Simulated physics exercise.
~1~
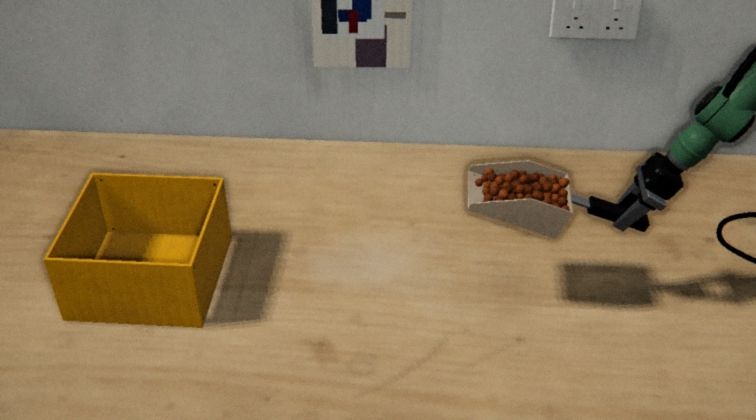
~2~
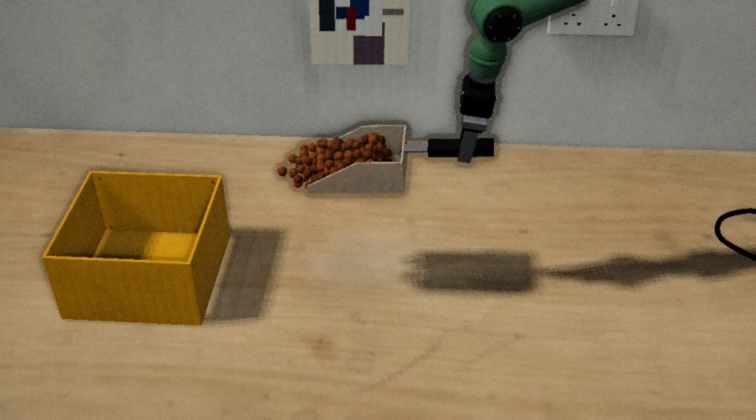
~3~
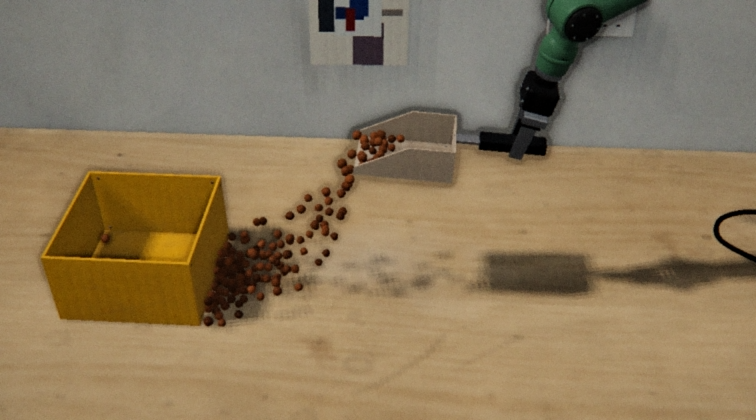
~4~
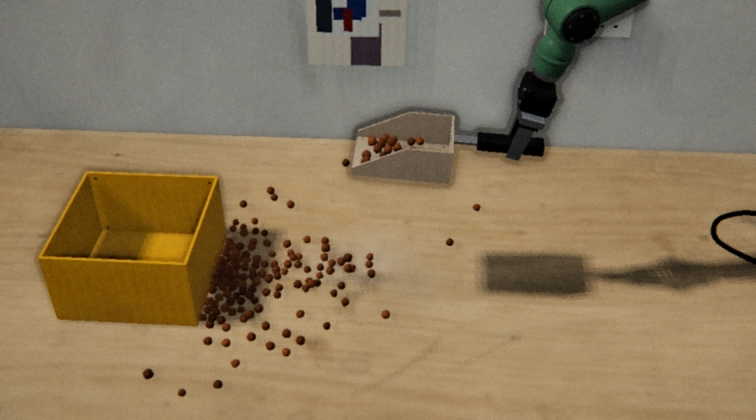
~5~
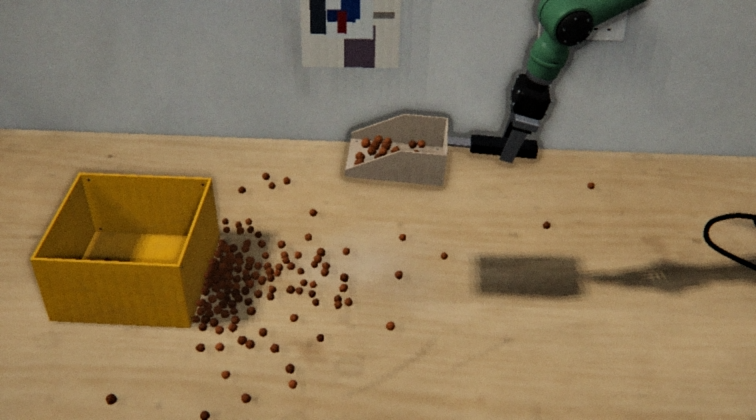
The footage shows a green robot arm moving a scoop heaped with hazelnuts leftward toward a yellow bin, then drawing it back slightly as most spill out short of the bin and scatter across the wooden table, leaving a small amount in the scoop and the bin nearly empty.
